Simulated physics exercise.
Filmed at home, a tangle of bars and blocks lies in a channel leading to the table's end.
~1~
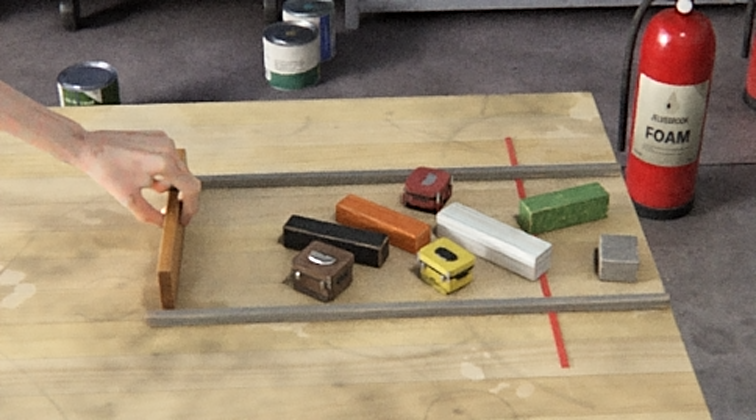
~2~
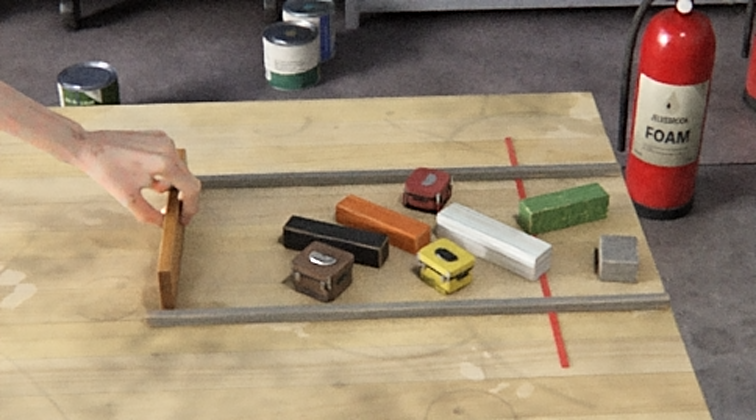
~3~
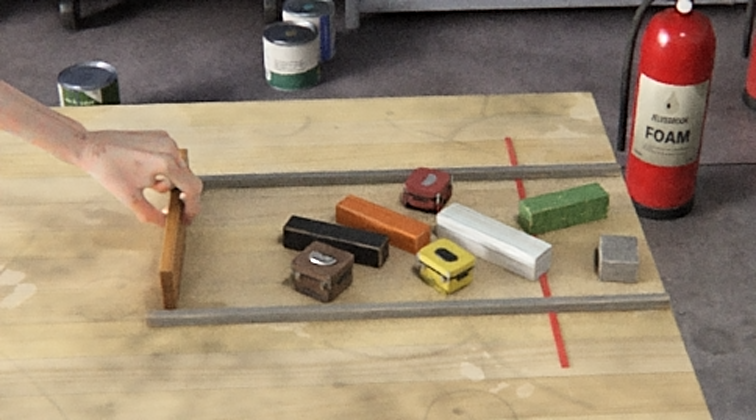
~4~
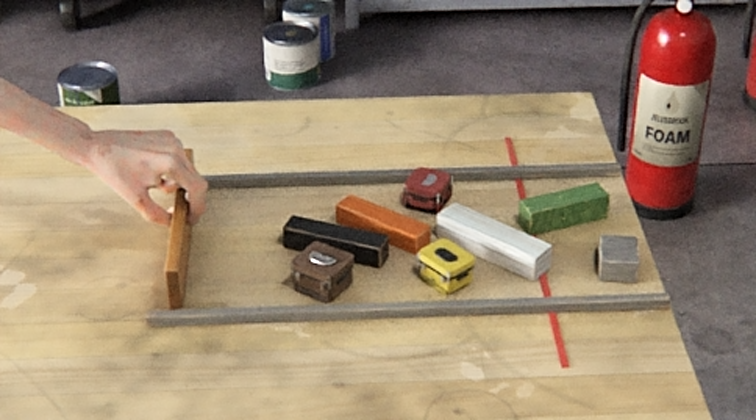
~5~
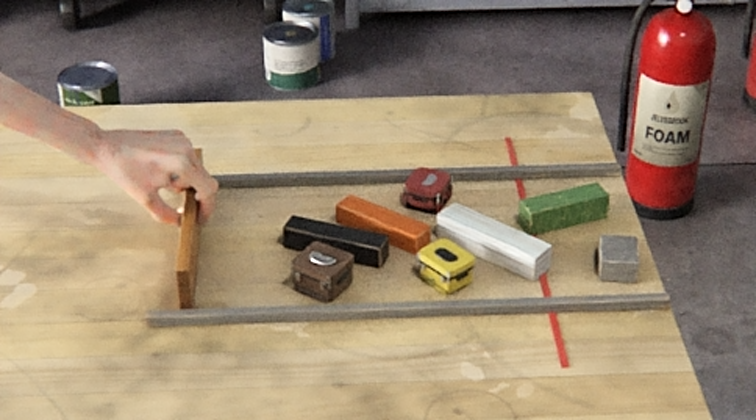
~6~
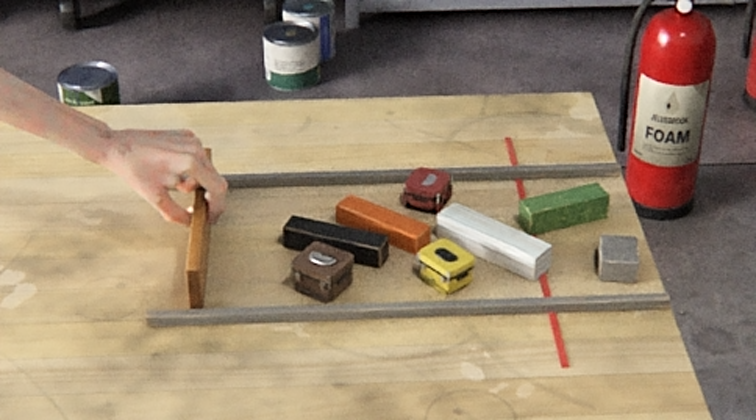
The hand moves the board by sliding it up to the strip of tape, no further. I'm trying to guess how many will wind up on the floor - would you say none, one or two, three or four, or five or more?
One to two.
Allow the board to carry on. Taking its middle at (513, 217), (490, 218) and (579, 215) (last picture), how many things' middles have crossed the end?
The counts would come out as 0, 0 and 4.
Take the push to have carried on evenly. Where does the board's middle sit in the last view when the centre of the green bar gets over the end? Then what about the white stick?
The middle would be close to (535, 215) and then close to (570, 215).
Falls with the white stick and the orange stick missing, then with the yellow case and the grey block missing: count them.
You'd get 0 in the first case and 0 in the second one.
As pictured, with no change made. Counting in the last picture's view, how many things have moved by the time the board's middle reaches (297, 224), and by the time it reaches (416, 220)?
Well, it's 2 at the first one and 6 at the second.
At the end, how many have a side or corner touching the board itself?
In total, 4.
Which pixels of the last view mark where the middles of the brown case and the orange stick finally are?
Roughly at (577, 271) and at (569, 218), in that order.
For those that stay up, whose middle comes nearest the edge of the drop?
It's the green bar.
Soon after, none off yet; grey block at rest near (618, 259); green bar at rest near (564, 209); white stick at rest near (493, 241).
At rest, the number that fall off is one or two; fallen, grey block.
